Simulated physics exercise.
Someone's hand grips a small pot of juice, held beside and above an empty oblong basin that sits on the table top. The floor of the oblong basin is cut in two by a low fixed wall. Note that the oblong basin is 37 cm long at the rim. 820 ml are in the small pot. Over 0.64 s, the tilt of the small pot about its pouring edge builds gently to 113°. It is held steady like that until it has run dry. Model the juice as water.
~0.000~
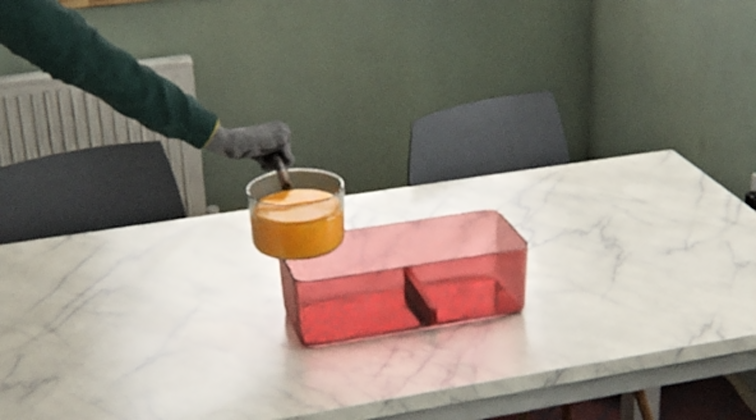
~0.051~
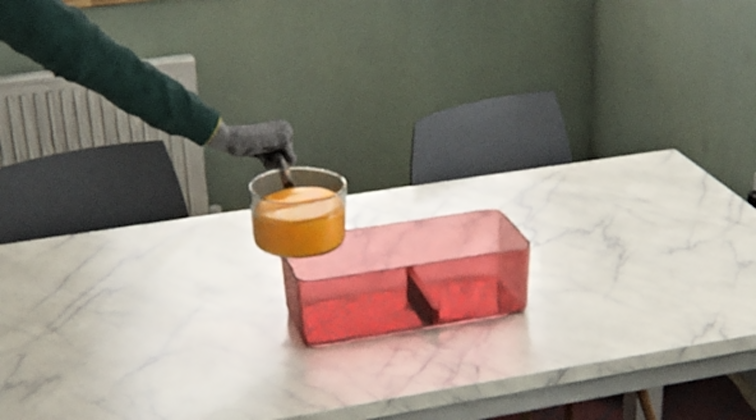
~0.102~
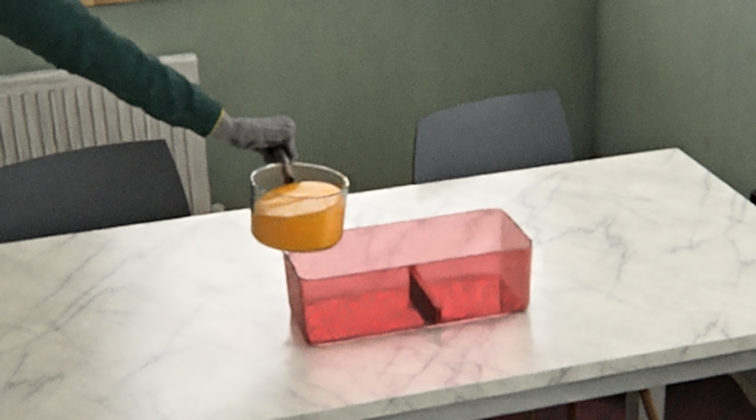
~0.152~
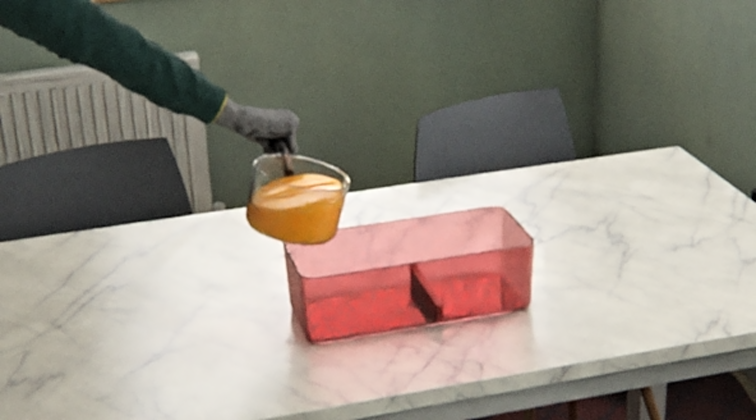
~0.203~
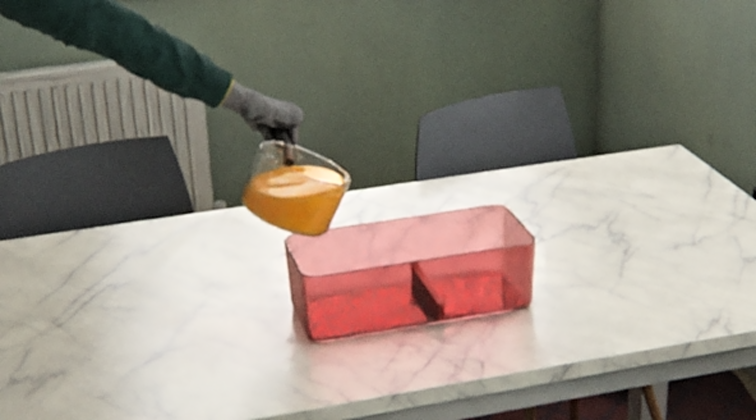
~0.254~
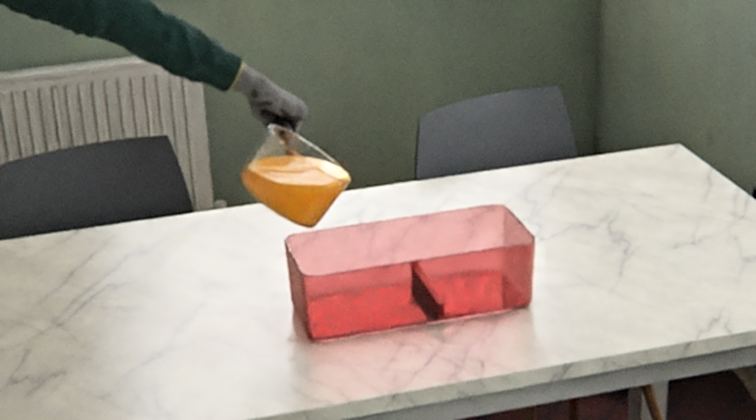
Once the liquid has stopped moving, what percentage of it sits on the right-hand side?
About 47 per cent.
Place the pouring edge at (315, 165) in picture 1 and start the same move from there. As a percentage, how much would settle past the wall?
Result then: Approx. 30 %.
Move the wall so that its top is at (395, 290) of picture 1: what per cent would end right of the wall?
With the wall placed like that, close to 70 per cent.
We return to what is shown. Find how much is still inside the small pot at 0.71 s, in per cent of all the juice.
3 in a hundred, give or take.
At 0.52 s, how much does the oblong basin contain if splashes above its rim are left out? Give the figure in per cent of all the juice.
About 4 per cent.
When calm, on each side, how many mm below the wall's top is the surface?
18 mm left, 12 mm right.
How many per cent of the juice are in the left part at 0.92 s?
Reading: Approx. 30 per cent.
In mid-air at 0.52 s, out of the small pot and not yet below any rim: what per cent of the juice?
About 48 per cent.
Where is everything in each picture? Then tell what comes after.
Tilt 0°; pouring edge (341, 182); surface from (251, 212) to (340, 199); the oblong basin's rim runs from (286, 263) to (513, 228); the wall's top is at (420, 289), in the first picture.
Tilt 2°; pouring edge (344, 181); surface from (253, 211) to (341, 197), in the second picture.
Tilt 7°; pouring edge (346, 180); surface from (253, 209) to (342, 191), in the third picture.
Tilt 15°; pouring edge (347, 179); surface from (250, 200) to (343, 183), in the fourth picture.
Tilt 26°; pouring edge (348, 177); surface from (247, 186) to (344, 176), in the fifth picture.
Tilt 39°; pouring edge (347, 177); surface from (245, 170) to (346, 170), in the sixth picture.
After 0.52 s the tilt is 103° and 48 per cent is still to pour, 4 is left of the wall and 0 right of it.
After 0.71 s the tilt is 113° and 3 per cent is still to pour, 20 is left of the wall and 61 right of it.
After 0.92 s the tilt is 113° and 0 per cent is still to pour, 29 is left of the wall and 44 right of it.
After 1.14 s the tilt is 113° and 0 per cent is still to pour, 39 is left of the wall and 51 right of it.
In the end 44 per cent lies left of the wall, 47 right of it and 9 outside.
